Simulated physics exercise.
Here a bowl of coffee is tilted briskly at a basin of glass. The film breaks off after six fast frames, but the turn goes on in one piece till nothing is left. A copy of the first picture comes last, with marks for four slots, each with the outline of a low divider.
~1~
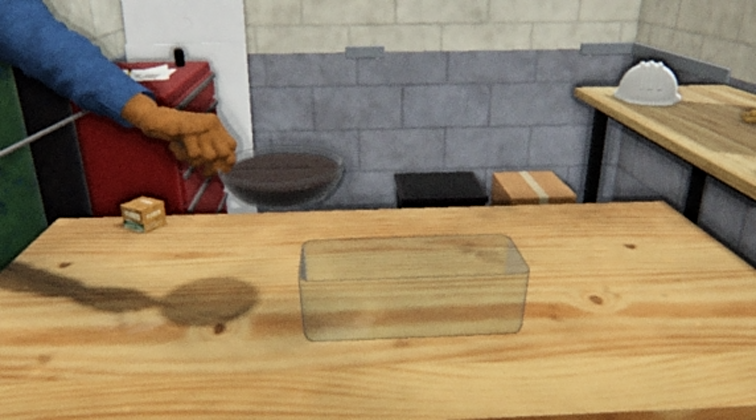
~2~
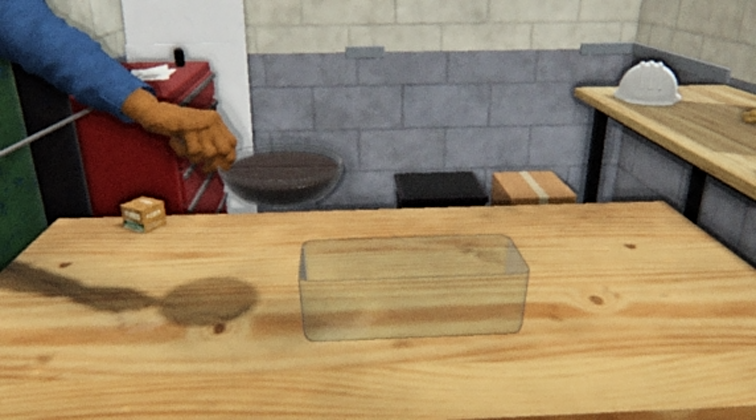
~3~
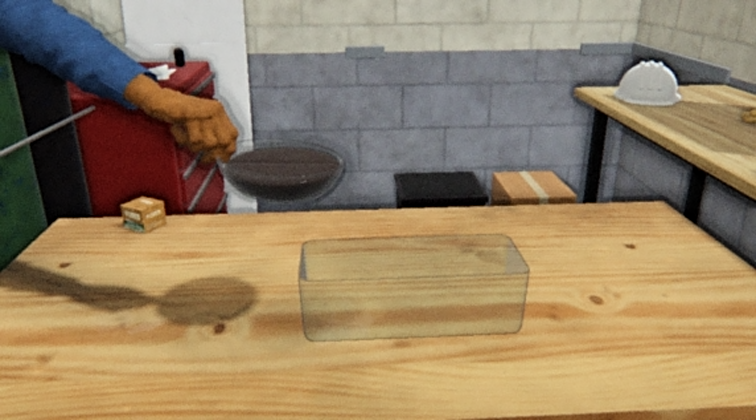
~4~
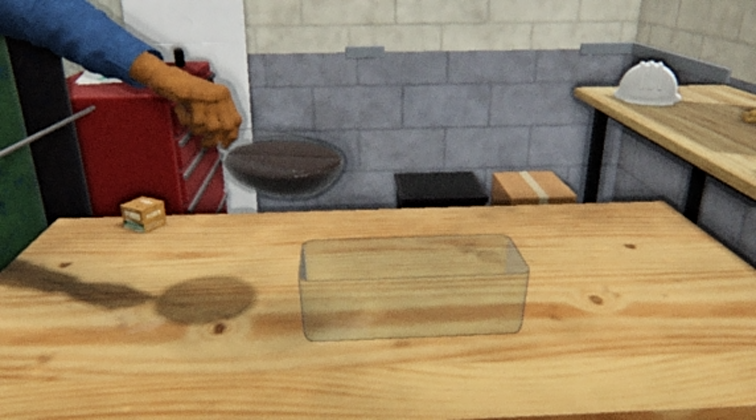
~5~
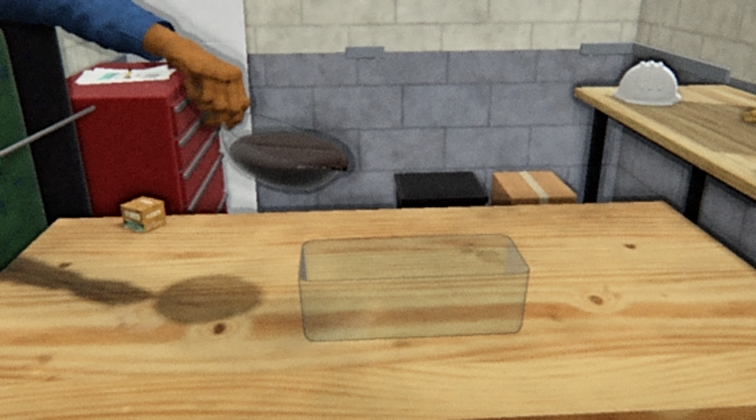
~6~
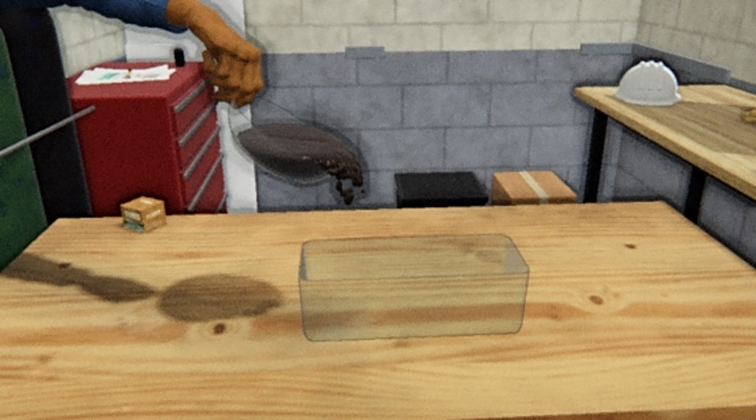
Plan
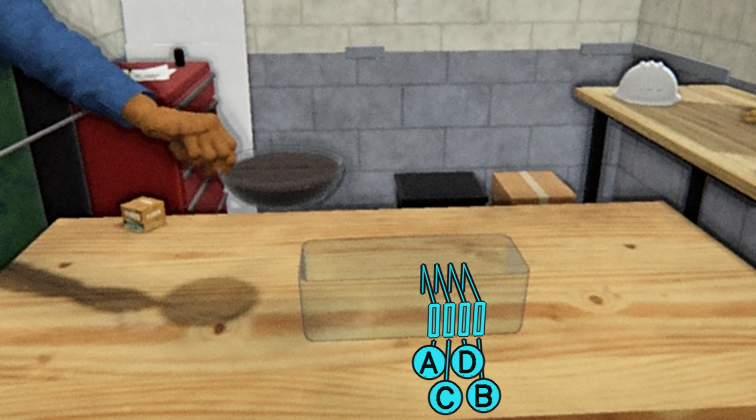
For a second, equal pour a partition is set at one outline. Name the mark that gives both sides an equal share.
Use position A.
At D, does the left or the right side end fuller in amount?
More ends on the left.
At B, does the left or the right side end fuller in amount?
The left side.
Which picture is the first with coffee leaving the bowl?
In picture 5.
On the marked copy, A at (433, 341); B at (478, 339); C at (448, 340); D at (463, 340).
For position A, about 53 % ends left of the wall and 41 % right of it; 5 % is lost outside.
For position B, about 90 % ends left of the wall and 5 % right of it; 5 % is lost outside.
For position C, about 81 % ends left of the wall and 8 % right of it; 11 % is lost outside.
For position D, about 90 % ends left of the wall and 4 % right of it; 6 % is lost outside.
